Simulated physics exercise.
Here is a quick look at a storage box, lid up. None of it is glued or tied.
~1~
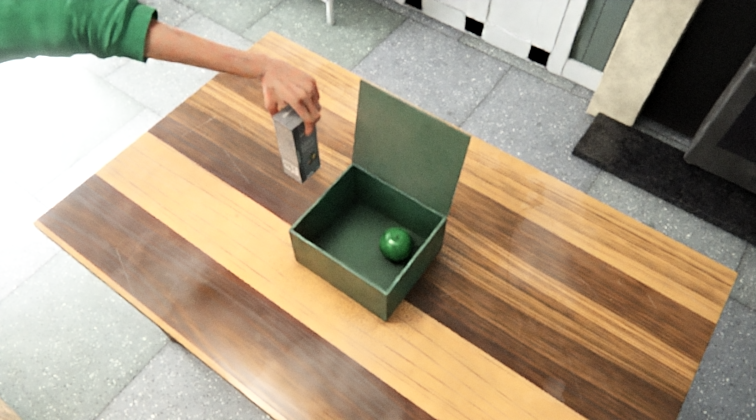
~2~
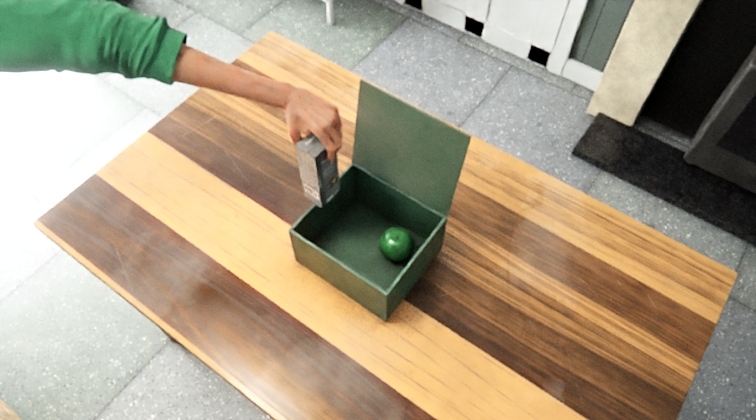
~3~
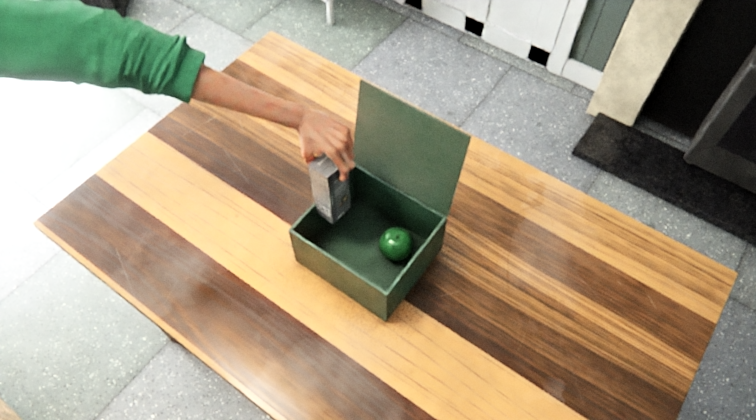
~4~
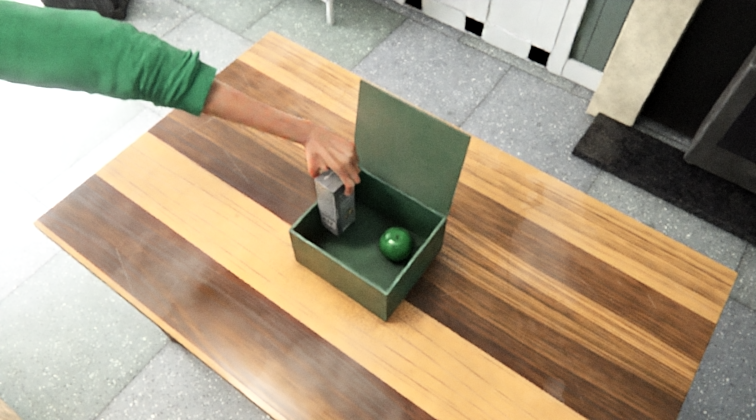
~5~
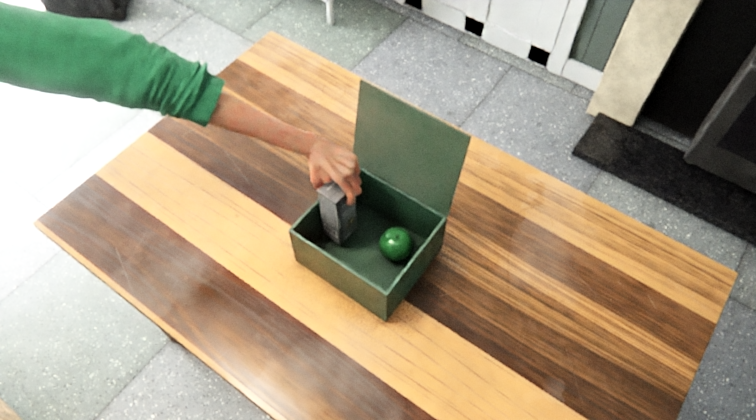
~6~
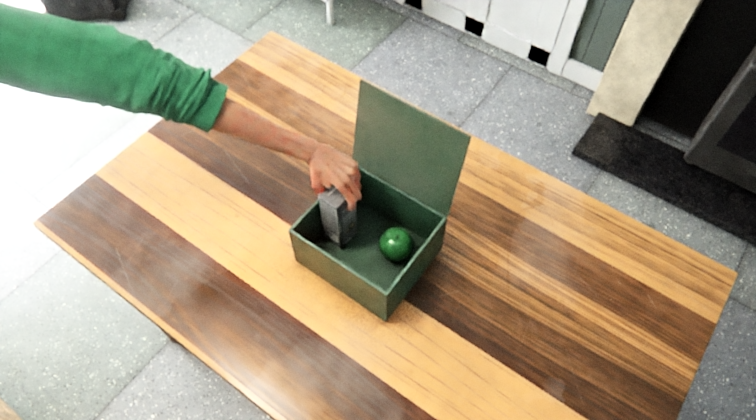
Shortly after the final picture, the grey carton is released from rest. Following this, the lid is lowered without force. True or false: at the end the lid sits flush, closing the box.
False, a gap remains.
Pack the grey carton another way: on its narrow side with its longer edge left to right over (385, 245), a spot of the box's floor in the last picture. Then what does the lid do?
Once it's packed that way, the lid settles all the way.
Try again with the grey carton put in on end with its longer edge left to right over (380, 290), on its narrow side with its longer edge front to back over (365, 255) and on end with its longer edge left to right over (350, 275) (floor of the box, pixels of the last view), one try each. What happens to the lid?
First try: The lid remains open; second try: It comes all the way down; third try: It remains open.
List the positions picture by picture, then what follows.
In the first frame, still above its spot; grey carton (298, 144); green apple (396, 244).
In the second frame, still above its spot; grey carton (319, 169); green apple (396, 244).
In the third frame, still above its spot; grey carton (331, 187); green apple (396, 244).
In the fourth frame, still above its spot; grey carton (336, 201); green apple (396, 244).
In the fifth frame, still above its spot; grey carton (338, 210); green apple (396, 244).
In the sixth frame, in place under the hand; grey carton (339, 215); green apple (396, 244).
Then, 1.10 s past the last view, lid starting down.
Then, 1.50 s past the last view, lid 68° above the rim.
Then, 1.70 s past the last view, lid 47° above the rim.
Then, 1.80 s past the last view, lid 33° above the rim.
Finally, lid 29° above the rim; both still in place. Final places as the last picture's camera would see them, grey carton near (339, 215).
